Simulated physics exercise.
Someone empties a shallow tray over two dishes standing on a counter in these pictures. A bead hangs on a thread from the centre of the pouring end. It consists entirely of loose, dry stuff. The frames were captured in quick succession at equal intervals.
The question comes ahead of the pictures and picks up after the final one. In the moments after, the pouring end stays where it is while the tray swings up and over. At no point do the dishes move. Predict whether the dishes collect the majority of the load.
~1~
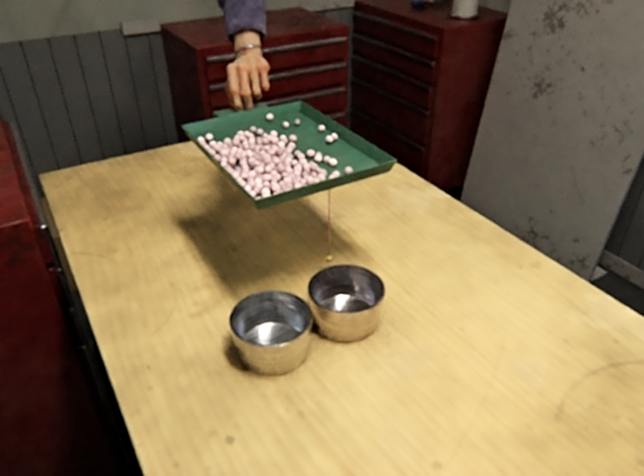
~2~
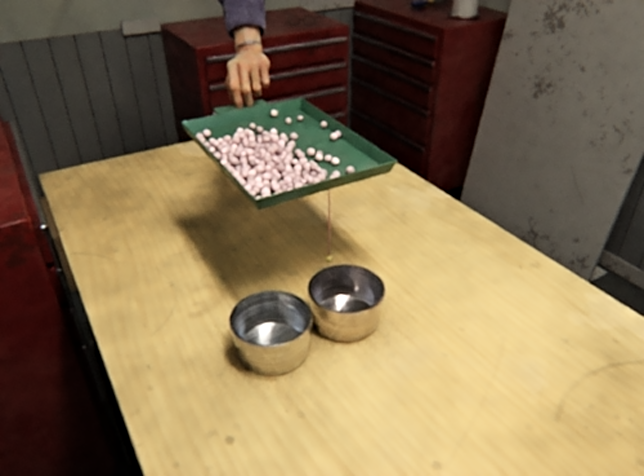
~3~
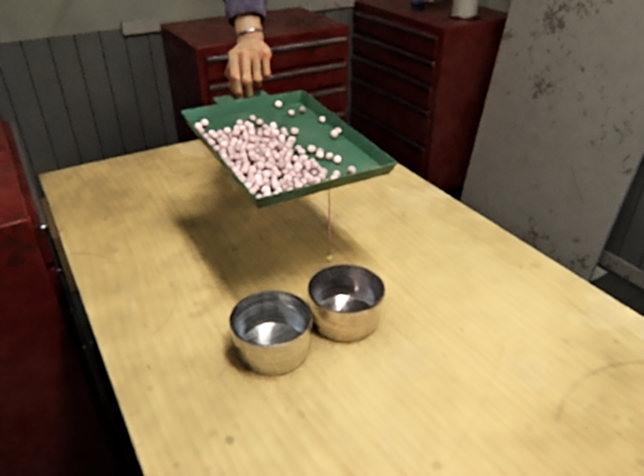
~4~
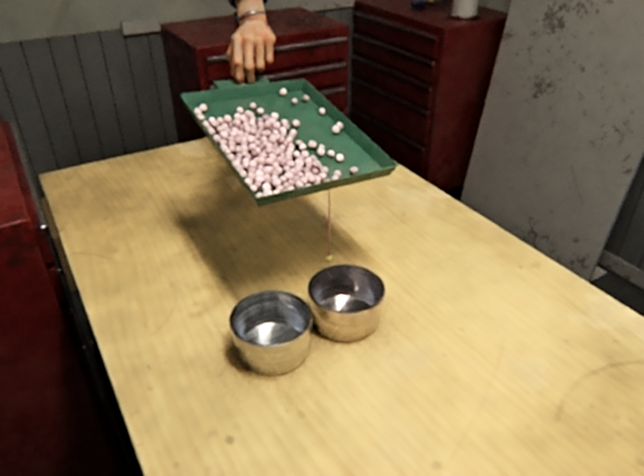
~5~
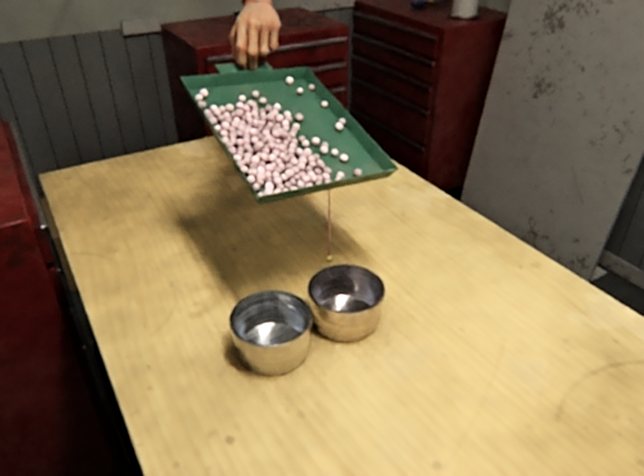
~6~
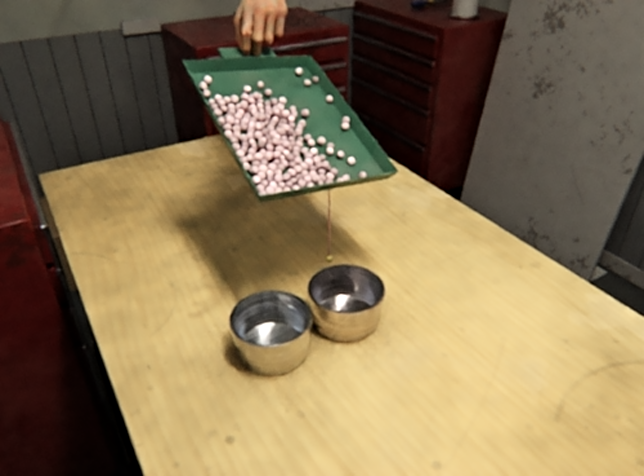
They collect only a minority.
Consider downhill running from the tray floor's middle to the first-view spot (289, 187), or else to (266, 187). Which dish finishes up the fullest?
Tilt 1: Left-side dish. Tilt 2: Left-side dish.
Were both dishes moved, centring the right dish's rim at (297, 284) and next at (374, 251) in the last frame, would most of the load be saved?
Well, it comes to a lesser portion at first and a lesser portion after that.
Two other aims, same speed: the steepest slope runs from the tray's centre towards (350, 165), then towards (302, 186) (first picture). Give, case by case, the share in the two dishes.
Well, 0 percent for one and then 80 percent for the other.
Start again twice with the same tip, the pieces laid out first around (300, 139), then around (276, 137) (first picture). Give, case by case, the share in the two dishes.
It would be roughly 20 per cent for the first and roughly 20 per cent for the second.
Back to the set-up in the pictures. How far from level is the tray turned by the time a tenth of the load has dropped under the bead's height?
That happens at close to 70 degrees.
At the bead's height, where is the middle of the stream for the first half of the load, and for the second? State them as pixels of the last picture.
Roughly (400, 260) first, then roughly (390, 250).
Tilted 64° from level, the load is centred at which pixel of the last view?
Somewhere about pixel (358, 182).
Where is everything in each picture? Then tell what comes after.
In the first picture, corners of the pouring end at (258, 196) and (391, 159), level; middle of the load at (267, 158), sugar pearls; left dish at (290, 355); right dish at (367, 322); bead on its thread at (329, 259).
In the second picture, corners of the pouring end at (258, 196) and (391, 160), level; middle of the load at (267, 157).
In the third picture, corners of the pouring end at (258, 195) and (391, 161), tipped barely, lowest at the right corner; middle of the load at (267, 153), a small part on the move.
In the fourth picture, corners of the pouring end at (260, 194) and (392, 164), tipped a little, lowest at the right corner; middle of the load at (268, 146), a small part on the move.
In the fifth picture, corners of the pouring end at (261, 193) and (392, 166), tipped clearly, lowest at the right corner; middle of the load at (271, 141), a small part on the move.
In the sixth picture, corners of the pouring end at (262, 192) and (393, 169), tipped clearly, lowest at the right corner; middle of the load at (276, 138), most on the move; left dish at (290, 355); right dish at (367, 322).
Soon after the last picture, tray tipped steeply; about two thirds on the tray; a stray few in the right dish; a stray few outside both; about a quarter in the air.
A little later, tray tipped past a quarter turn; a stray few on the tray; a stray few in the left dish; about a quarter in the right dish; about two thirds outside both; a small part in the air.
Later still, tray tipped past a quarter turn; a stray few in the left dish; about a quarter in the right dish; most outside both; a stray few in the air.
By the end, tray tipped past a quarter turn; a stray few in the left dish; about a quarter in the right dish; most outside both.
